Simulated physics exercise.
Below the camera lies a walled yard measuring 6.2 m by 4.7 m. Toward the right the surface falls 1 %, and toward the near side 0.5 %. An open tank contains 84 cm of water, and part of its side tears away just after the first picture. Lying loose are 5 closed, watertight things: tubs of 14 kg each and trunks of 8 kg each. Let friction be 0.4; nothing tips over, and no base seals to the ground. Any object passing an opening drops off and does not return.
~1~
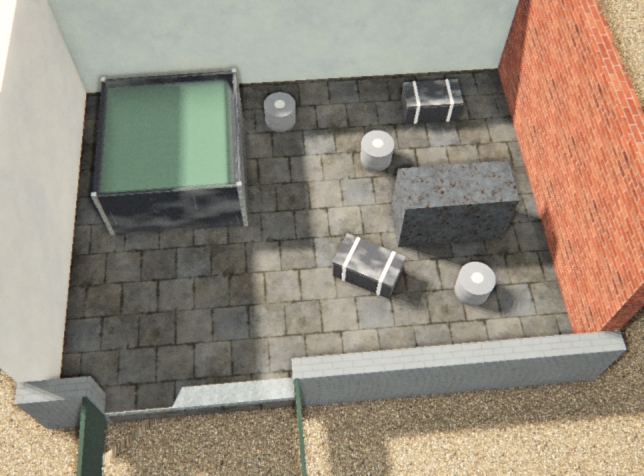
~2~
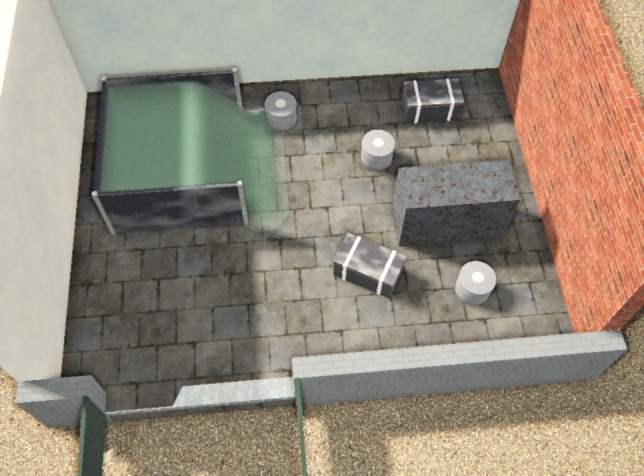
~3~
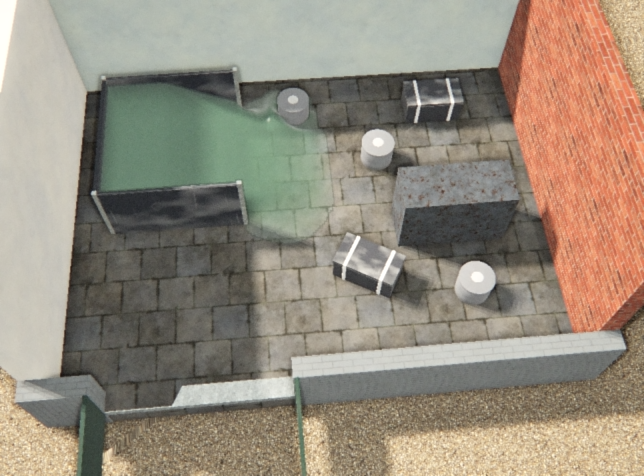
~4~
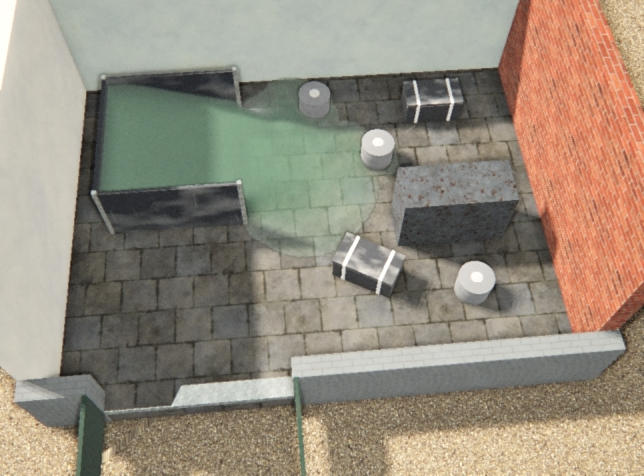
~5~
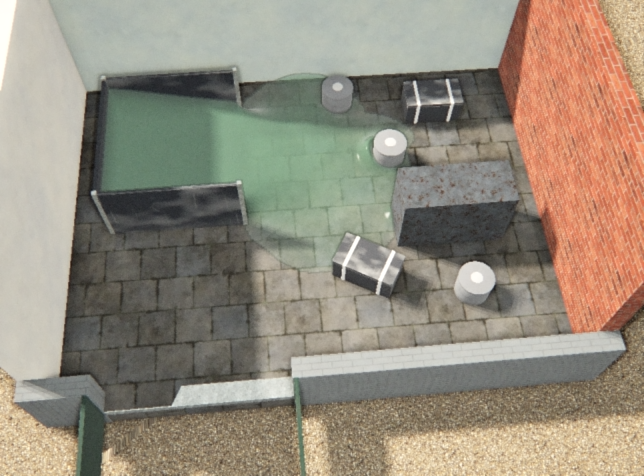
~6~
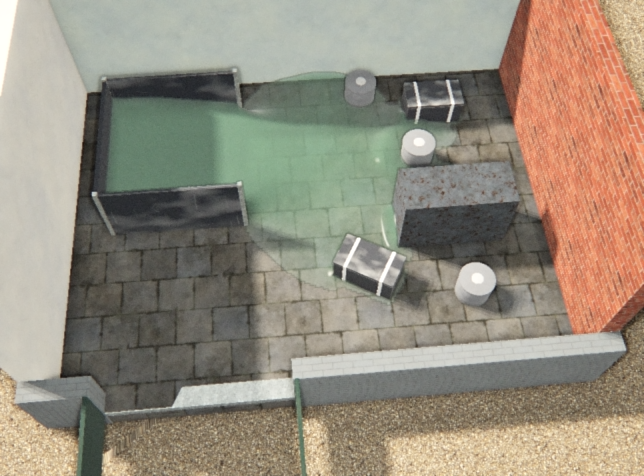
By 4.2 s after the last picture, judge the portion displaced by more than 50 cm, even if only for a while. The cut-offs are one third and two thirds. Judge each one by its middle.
The share is at least two thirds.
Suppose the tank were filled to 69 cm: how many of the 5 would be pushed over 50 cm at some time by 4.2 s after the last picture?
5.
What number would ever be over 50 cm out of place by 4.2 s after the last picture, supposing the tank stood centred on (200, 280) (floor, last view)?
The answer would then be 5.
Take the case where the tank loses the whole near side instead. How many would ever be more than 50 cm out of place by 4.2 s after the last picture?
You'd get 0 in that case.
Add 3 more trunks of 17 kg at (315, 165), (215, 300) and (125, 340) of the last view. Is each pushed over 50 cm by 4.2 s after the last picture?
Order as listed: Beyond half a metre / inside half a metre / inside half a metre.
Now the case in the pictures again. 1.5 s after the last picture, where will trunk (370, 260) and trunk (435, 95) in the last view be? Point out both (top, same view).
Near (440, 328) and (489, 58).
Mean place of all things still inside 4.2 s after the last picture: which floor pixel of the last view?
Close to pixel (402, 214).
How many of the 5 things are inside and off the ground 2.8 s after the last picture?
Of them, 5.
Then, 0.4 s after the last picture 2 of 5 are over 50 cm from their spots; 0 afloat.
Then, 1.5 s after the last picture 4 of 5 are over 50 cm from their spots; 4 afloat.
Then, 2.8 s after the last picture 4 of 5 are over 50 cm from their spots; 5 afloat.
Then, 4.2 s after the last picture 5 of 5 are over 50 cm from their spots, and 5 have been at some point; 5 afloat.
